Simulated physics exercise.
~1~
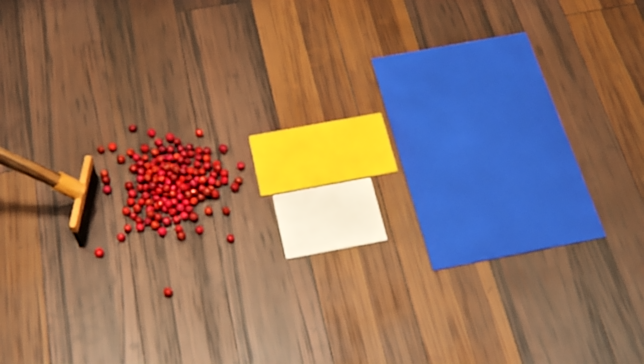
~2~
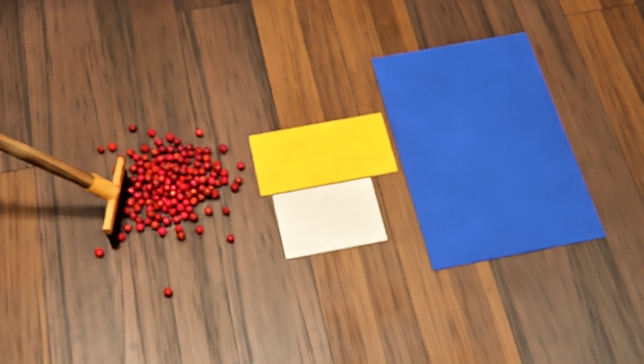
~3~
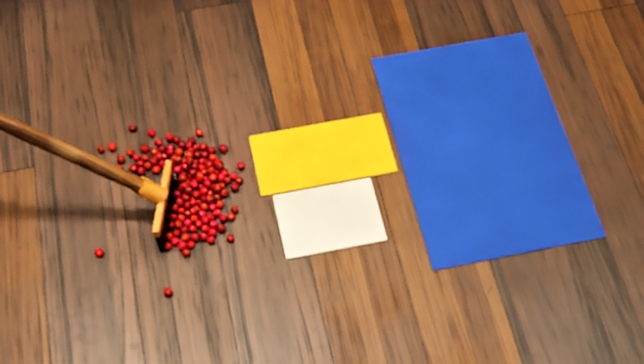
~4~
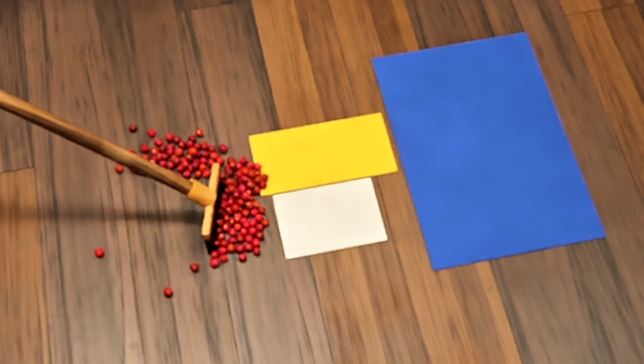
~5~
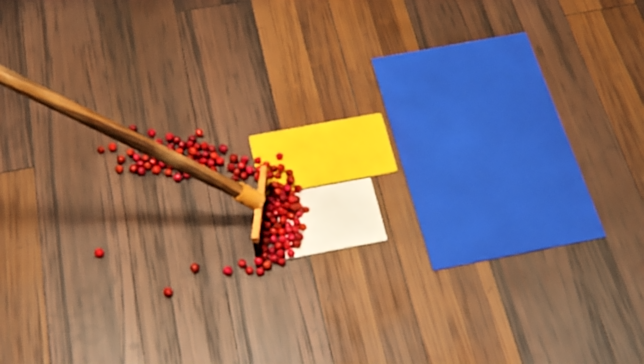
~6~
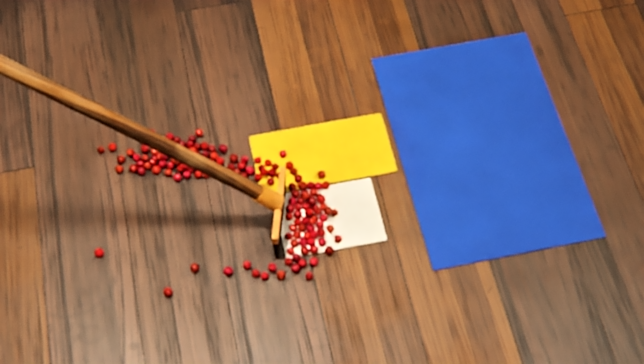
A wooden plank floor is seen from above at a slight angle, with a loose pile of small red berries on the left. A yellow sheet sits above a white one near the middle, and a large blue sheet lies to their right. A long-handled wooden squeegee enters from the left and moves right into the pile. It pushes many berries together toward the sheets, while others stay behind or slip past its ends. The blade reaches the white sheet's left edge, leaving berries scattered over the white, a few on the yellow, many on bare floor and none on the blue.
